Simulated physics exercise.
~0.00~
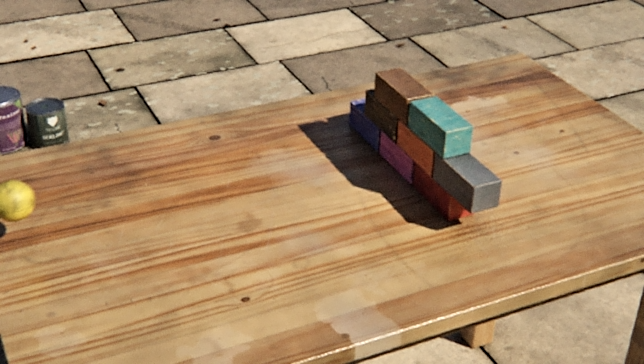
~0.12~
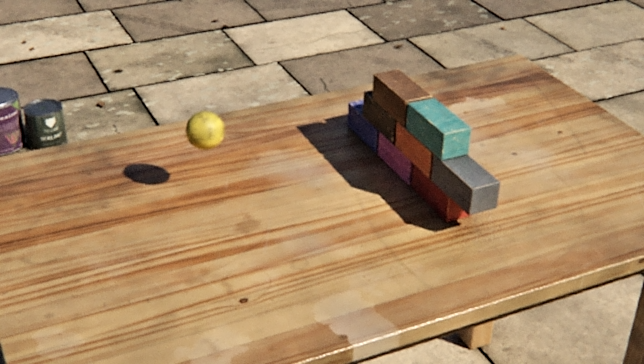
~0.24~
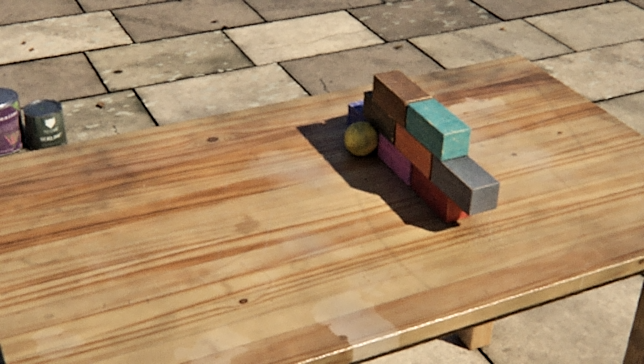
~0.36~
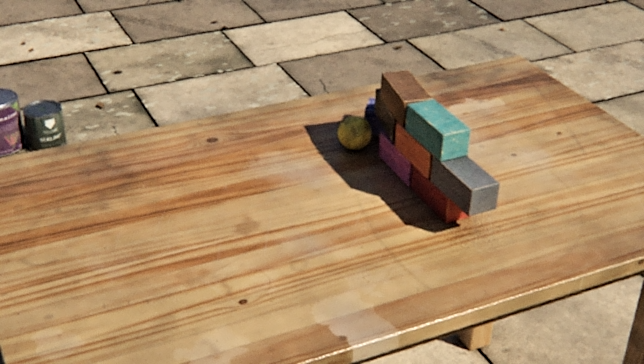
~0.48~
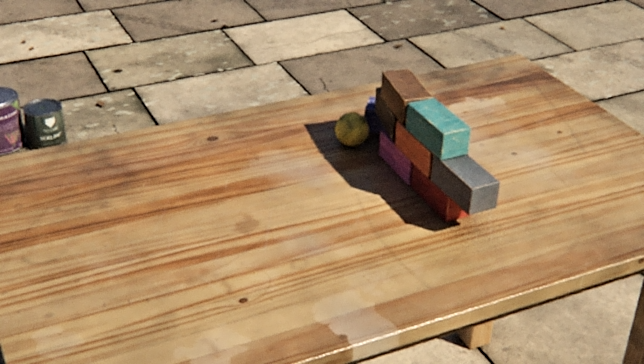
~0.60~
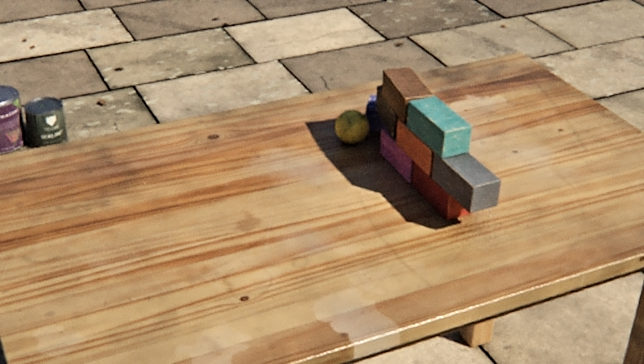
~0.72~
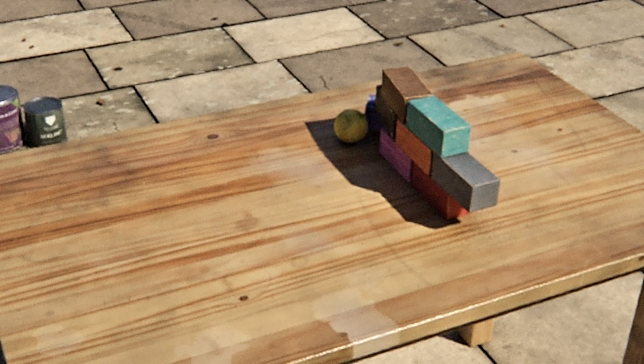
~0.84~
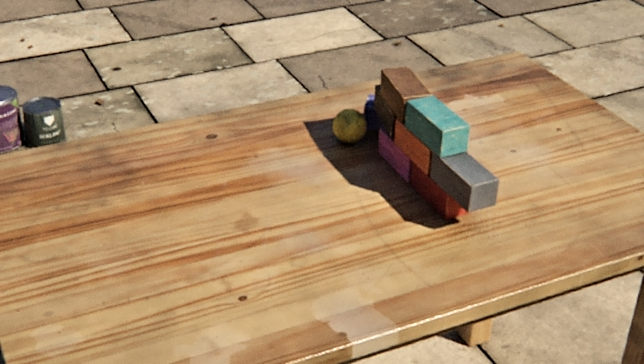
A yellow ball flew in from the left across a wooden table and hit the back end of a small wall of colored blocks, nudging the blue block out of place, then settled beside the pile, which stayed standing.
